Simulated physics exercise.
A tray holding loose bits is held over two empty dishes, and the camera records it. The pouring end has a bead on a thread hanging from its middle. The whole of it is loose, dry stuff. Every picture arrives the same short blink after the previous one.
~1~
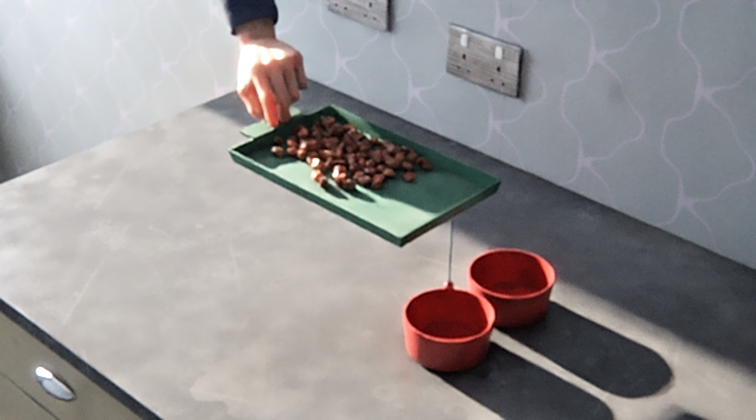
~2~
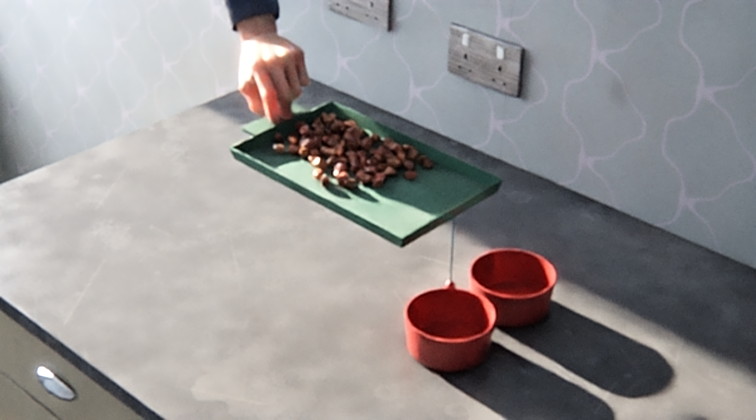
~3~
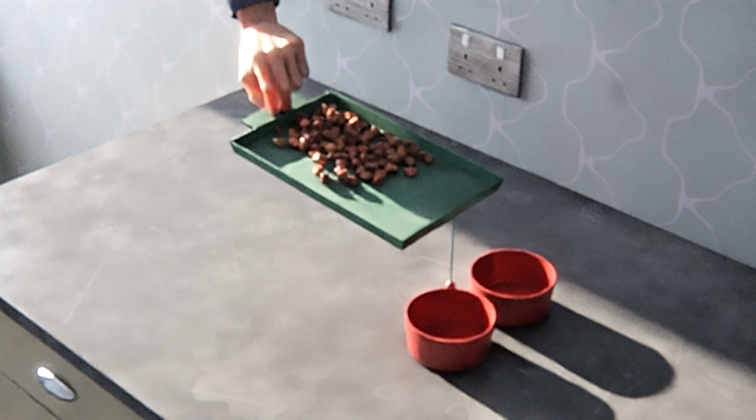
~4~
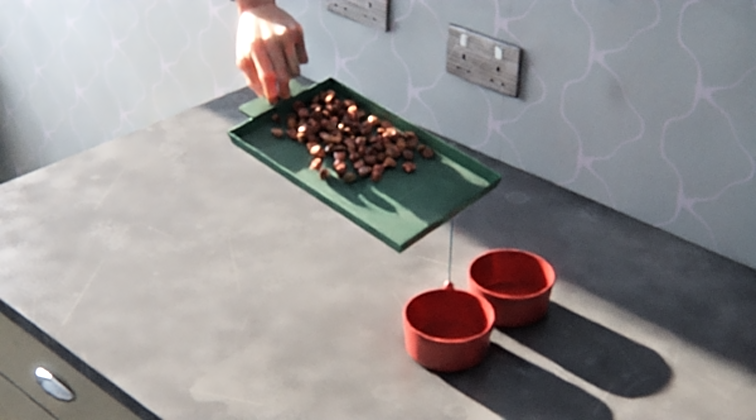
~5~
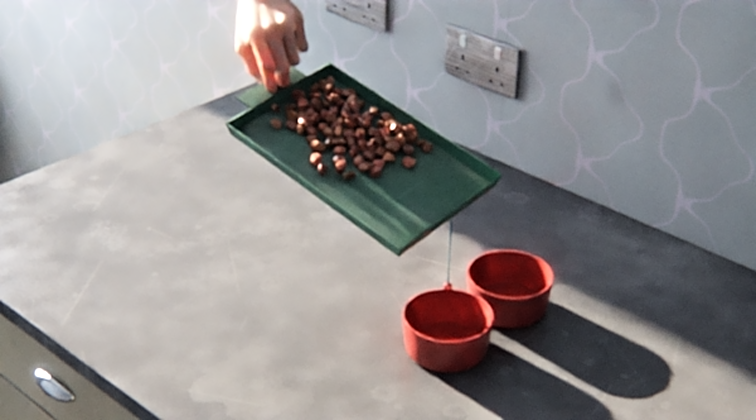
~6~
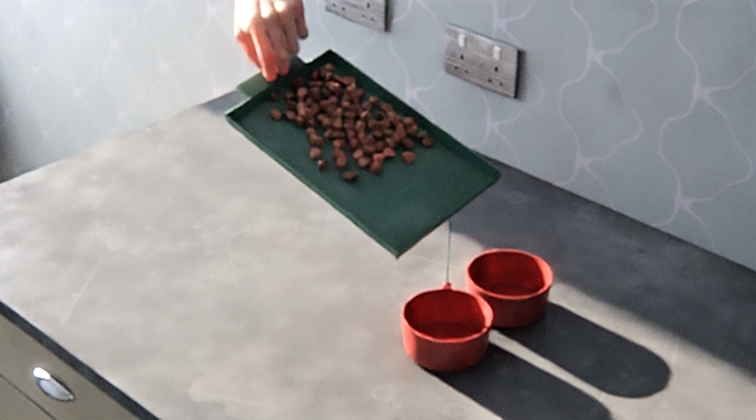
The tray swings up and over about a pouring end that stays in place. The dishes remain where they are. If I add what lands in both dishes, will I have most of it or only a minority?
Result: Mostly missed.
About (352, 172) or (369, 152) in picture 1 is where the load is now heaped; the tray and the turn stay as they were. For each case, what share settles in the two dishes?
First case: Close to 30 %; second case: Close to 30 %.
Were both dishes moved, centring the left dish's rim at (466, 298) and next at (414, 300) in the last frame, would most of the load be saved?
At place one not up to half; at place two not up to half.
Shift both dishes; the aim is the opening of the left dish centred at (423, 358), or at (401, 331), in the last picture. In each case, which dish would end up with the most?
In the first try it's the one on the left, and in the second it's the one on the left.
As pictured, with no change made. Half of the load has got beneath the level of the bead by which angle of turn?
At roughly 80°.
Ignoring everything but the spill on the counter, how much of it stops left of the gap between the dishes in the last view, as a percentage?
About 90 %.
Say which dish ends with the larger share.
Observation: The one at left.
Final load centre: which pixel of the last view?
(404, 377).
Shortly afterwards, tray tipped steeply; all but a few on the tray; only a few outside both; a little in the air.
Next, tray tipped past a quarter turn; a little on the tray; near a quarter in the left dish; near two thirds outside both; only a few in the air.
Some moments later, tray tipped past a quarter turn; near a quarter in the left dish; the bulk outside both.
In the end, tray tipped past a quarter turn; near a quarter in the left dish; none at all in the right dish; the bulk outside both.
